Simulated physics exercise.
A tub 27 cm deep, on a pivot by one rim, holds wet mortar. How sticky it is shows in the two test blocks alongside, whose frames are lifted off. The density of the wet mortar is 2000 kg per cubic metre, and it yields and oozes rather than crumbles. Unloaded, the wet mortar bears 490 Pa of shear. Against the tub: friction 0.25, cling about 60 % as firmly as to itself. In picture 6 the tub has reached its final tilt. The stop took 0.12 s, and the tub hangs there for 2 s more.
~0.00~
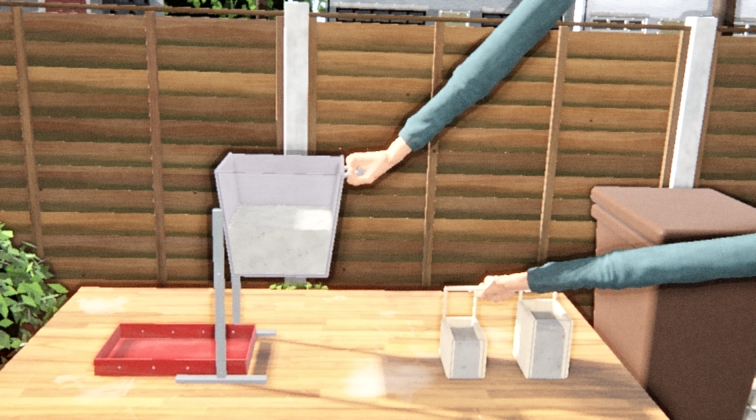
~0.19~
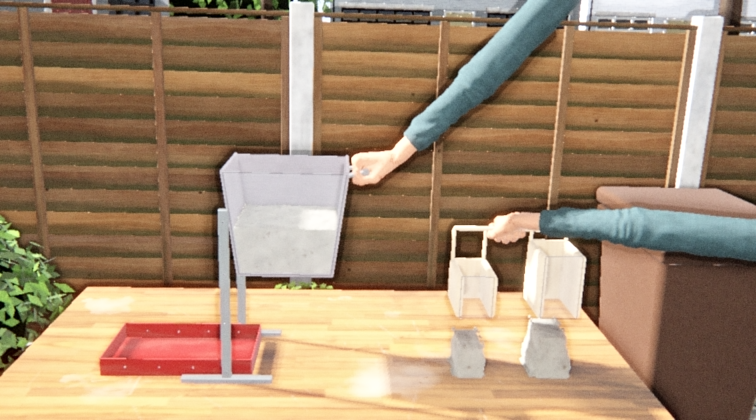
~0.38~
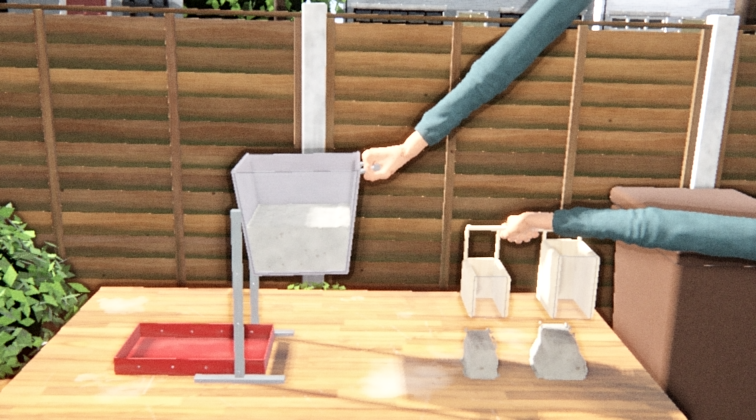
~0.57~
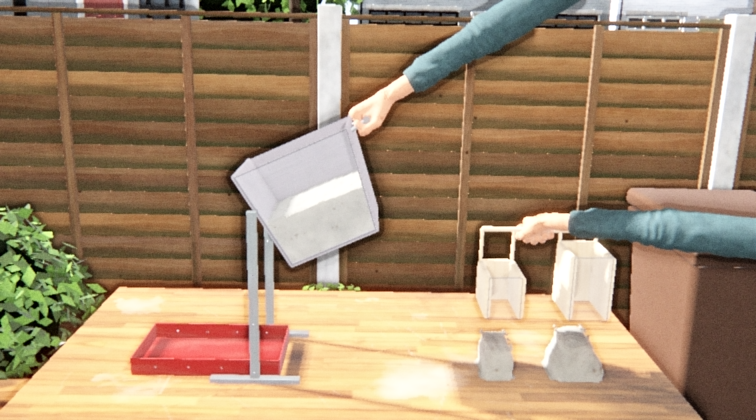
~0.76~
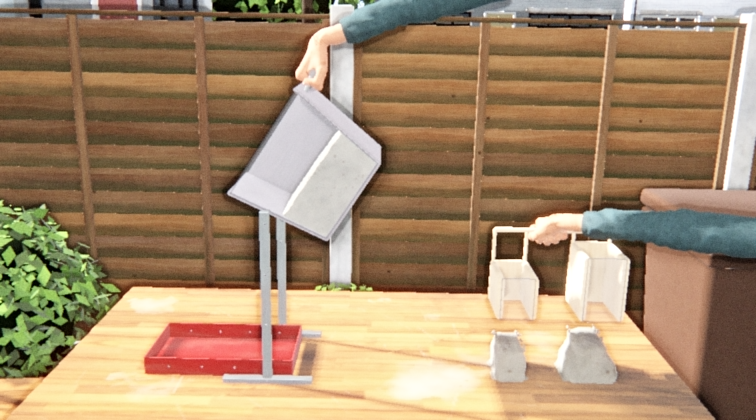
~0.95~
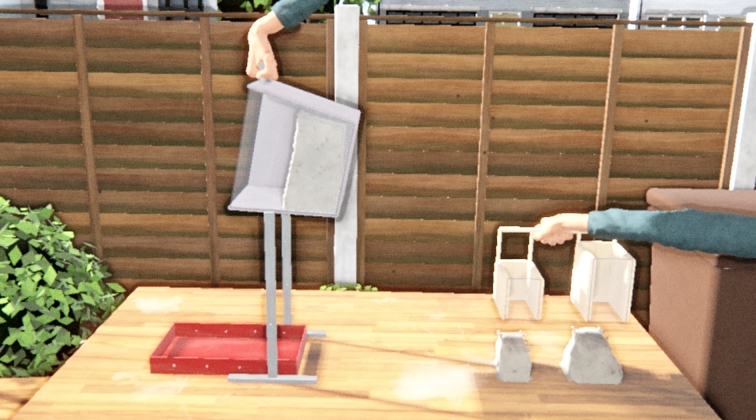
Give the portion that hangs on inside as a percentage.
Close to 99 per cent.
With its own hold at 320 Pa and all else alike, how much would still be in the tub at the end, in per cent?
It would be near 80 %.
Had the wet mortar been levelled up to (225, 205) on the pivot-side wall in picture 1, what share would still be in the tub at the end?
In that case some 70 per cent.
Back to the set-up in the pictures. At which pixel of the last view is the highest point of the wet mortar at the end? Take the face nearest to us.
At about (286, 161).
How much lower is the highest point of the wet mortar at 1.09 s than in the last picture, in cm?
Some 6 cm.
After 1.09 s, the tub is at 79 degrees and holds 100 %.
After 1.26 s, the tub is at 79 degrees and holds 100 %.
After 1.43 s, the tub is at 79 degrees and holds 99 %.
After 1.60 s, the tub is at 79 degrees and holds 99 %.
After 2.95 s, the tub is at 79 degrees and holds 99 %.
